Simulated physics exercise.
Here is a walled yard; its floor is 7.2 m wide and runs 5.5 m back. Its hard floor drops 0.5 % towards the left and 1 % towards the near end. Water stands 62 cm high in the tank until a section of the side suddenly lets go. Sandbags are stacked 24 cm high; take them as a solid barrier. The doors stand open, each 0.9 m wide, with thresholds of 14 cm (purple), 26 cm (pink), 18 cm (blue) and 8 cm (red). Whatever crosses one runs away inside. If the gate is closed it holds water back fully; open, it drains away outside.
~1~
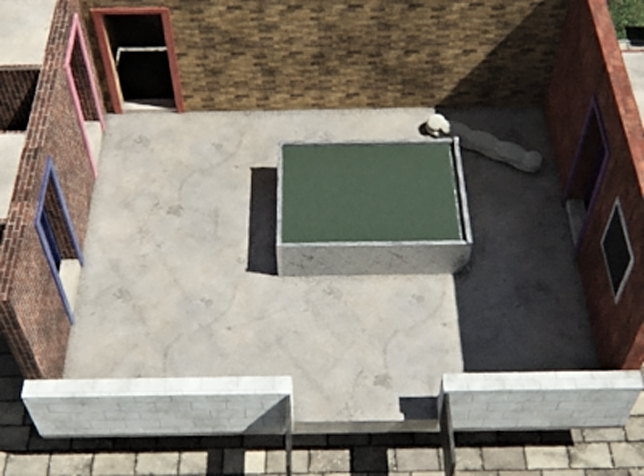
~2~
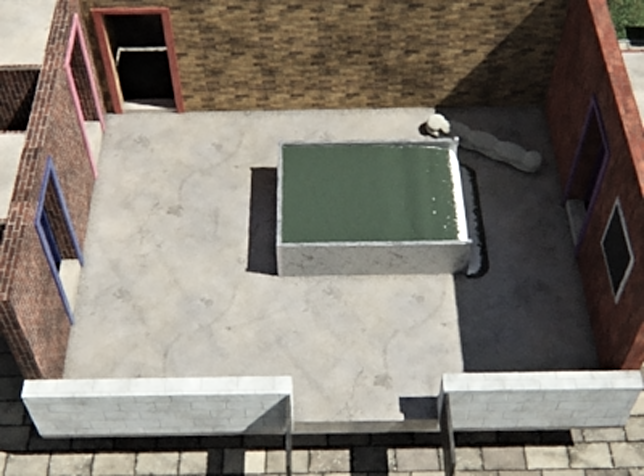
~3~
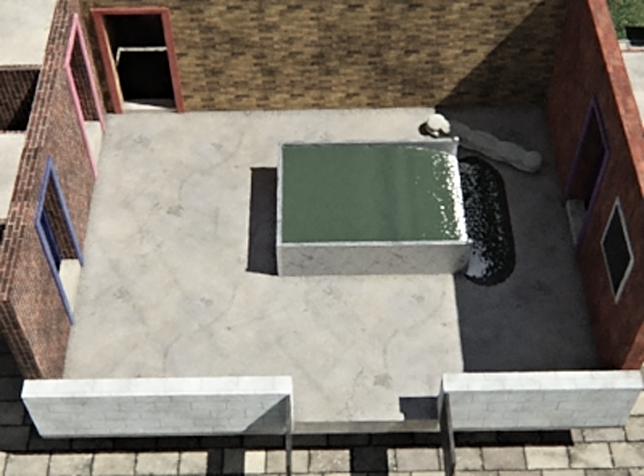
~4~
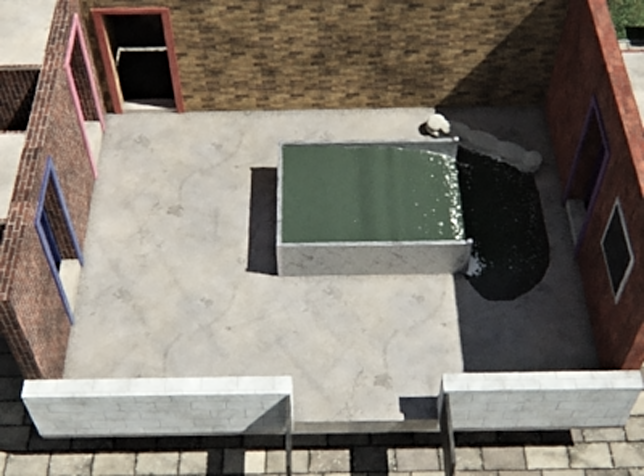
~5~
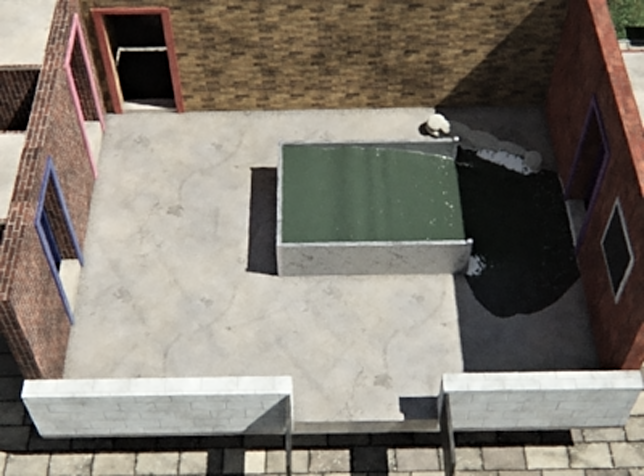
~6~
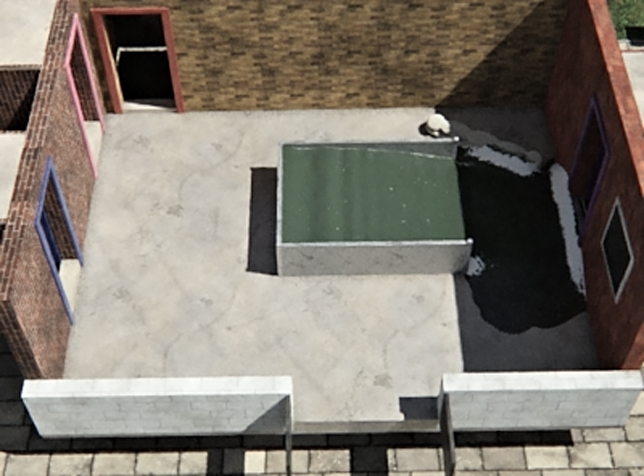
A roofless walled yard with a pale stone floor is seen from high above its low white front wall, in a fixed view. A grey tank of green water stands near the centre, with brick walls around, red, pink, blue and purple door surrounds, and a low pale barrier behind right. Water pours from the tank's right side, foaming white, and spreads darkly across the shaded floor to the right wall.
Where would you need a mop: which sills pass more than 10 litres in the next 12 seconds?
The water let in: At the purple door it passes the limit; at the pink door it keeps below the limit; at the blue door it keeps below the limit; at the red door it keeps below the limit.
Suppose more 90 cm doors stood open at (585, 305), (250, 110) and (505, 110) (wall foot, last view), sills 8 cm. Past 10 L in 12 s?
In that order: Above, not over, over.
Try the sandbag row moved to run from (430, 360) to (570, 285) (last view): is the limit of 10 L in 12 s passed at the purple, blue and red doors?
Then: Purple over, blue under, red over.
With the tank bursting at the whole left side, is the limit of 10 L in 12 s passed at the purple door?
Then: Purple under.
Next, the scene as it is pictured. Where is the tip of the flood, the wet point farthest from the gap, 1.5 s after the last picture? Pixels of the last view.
Around (604, 399).
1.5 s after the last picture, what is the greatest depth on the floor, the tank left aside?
Roughly 42 cm.
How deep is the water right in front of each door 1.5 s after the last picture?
Depths in cm: Purple 41, pink 0, blue 0, red 0.
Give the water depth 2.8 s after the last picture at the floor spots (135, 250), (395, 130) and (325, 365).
In that order: 0, 5 and 3 cm.
Then, 0.7 s after the last picture water covers 20 % of the floor and is deepest (43 cm) near (561, 191); purple door 42 cm at the sill, 104 L in, pink door not reached, blue door not reached, red door not reached.
Then, 1.5 s after the last picture water covers 25 % of the floor and is deepest (42 cm) near (561, 191); purple door 41 cm at the sill, 256 L in, pink door not reached, blue door not reached, red door not reached.
Then, 2.8 s after the last picture water covers 45 % of the floor and is deepest (35 cm) near (602, 387); purple door 26 cm at the sill, 415 L in, pink door not reached, blue door not reached, red door not reached.
Then, 6.3 s after the last picture water covers 90 % of the floor and is deepest (15 cm) near (70, 339); purple door 9 cm at the sill, 452 L in, pink door 10 cm at the sill, 0 L in, blue door 12 cm at the sill, 0 L in, red door 6 cm at the sill, 0 L in.
Then, 11.3 s after the last picture water covers 95 % of the floor and is deepest (12 cm) near (59, 409); purple door 7 cm at the sill, 452 L in, pink door 7 cm at the sill, 0 L in, blue door 10 cm at the sill, 0 L in, red door 6 cm at the sill, 1 L in.
